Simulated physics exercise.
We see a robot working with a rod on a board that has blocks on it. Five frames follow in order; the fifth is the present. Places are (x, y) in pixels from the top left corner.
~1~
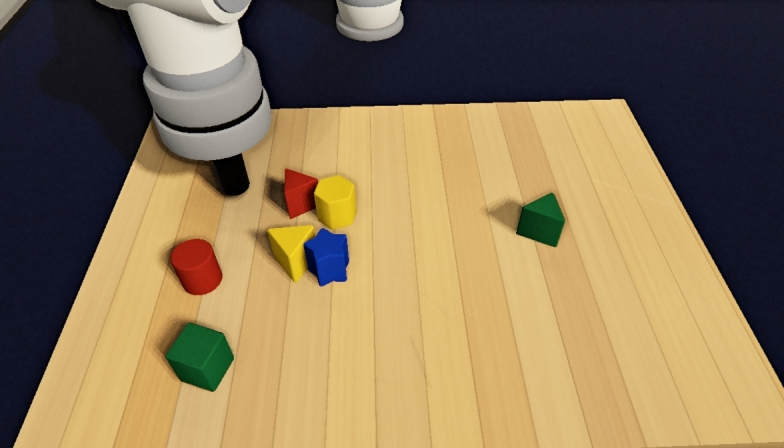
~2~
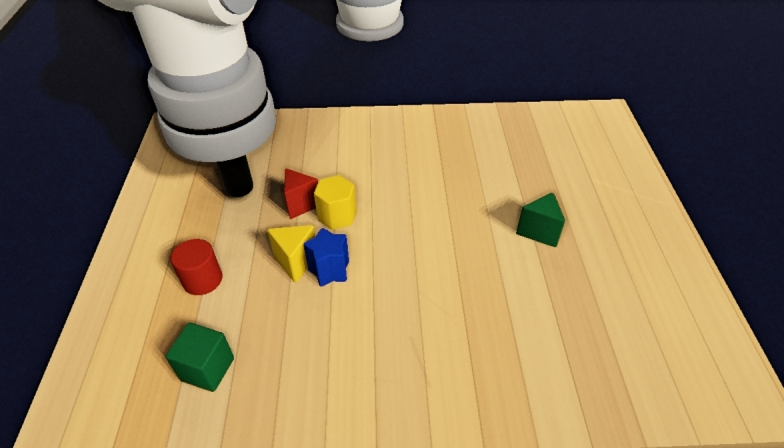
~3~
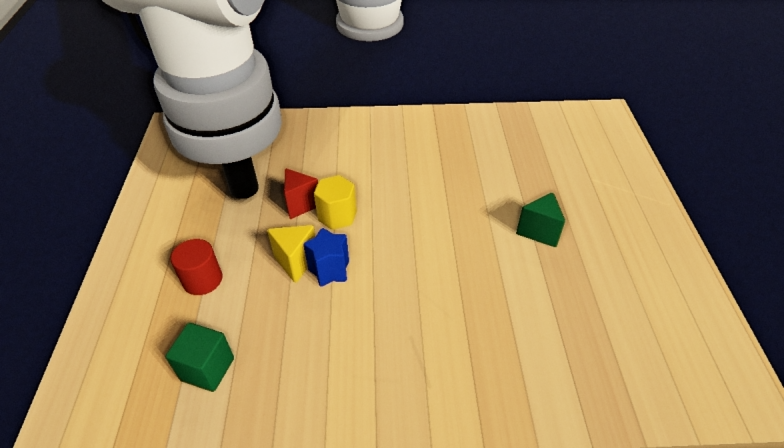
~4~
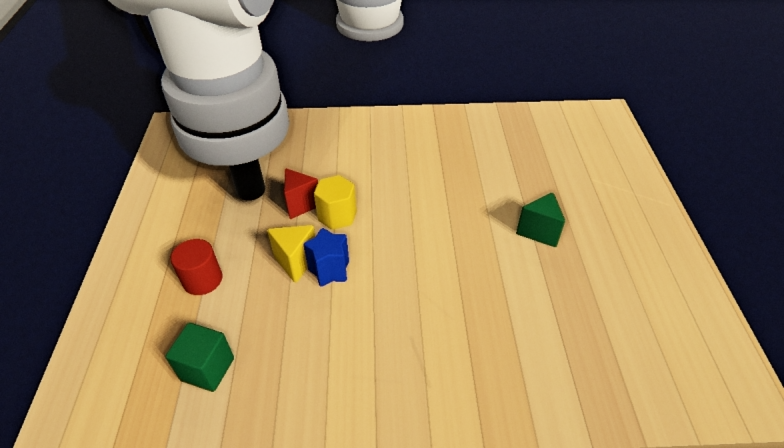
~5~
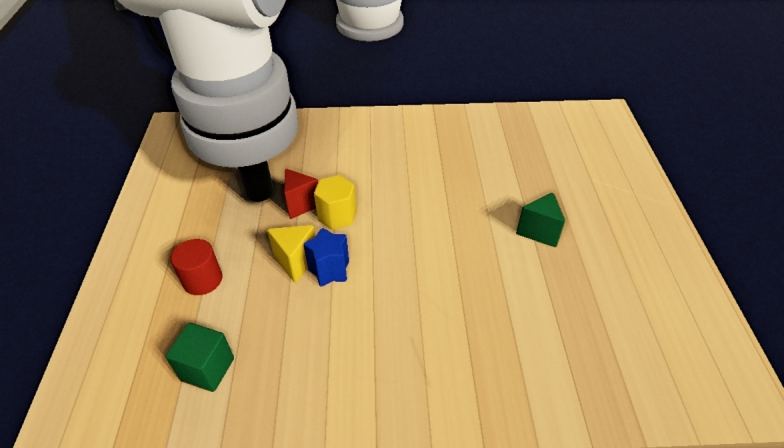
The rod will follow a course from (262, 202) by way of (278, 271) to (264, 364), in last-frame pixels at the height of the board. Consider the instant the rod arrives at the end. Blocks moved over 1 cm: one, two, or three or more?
When the path ends, I think you'll find one block out of place by more than 1 cm.
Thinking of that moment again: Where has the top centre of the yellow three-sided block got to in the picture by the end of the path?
It sits at (304, 269).
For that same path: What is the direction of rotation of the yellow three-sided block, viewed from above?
Overhead view: Anti-clockwise.
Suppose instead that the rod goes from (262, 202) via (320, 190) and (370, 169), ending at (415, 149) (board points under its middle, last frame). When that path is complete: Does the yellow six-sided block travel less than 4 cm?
Yes.
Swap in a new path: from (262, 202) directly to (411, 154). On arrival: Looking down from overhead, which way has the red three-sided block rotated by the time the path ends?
The answer is clockwise.
On the path given first. One third of the way, rod (273, 238); nothing pushed yet.
Two thirds of the way, rod (275, 291); yellow three-sided block (304, 268), turned 80° anticlockwise; blue star (332, 246), turned 15° anticlockwise.
At the end, rod (261, 357); yellow three-sided block (304, 269), turned 85° anticlockwise; red three-sided block still; blue star (332, 246), turned 15° anticlockwise.
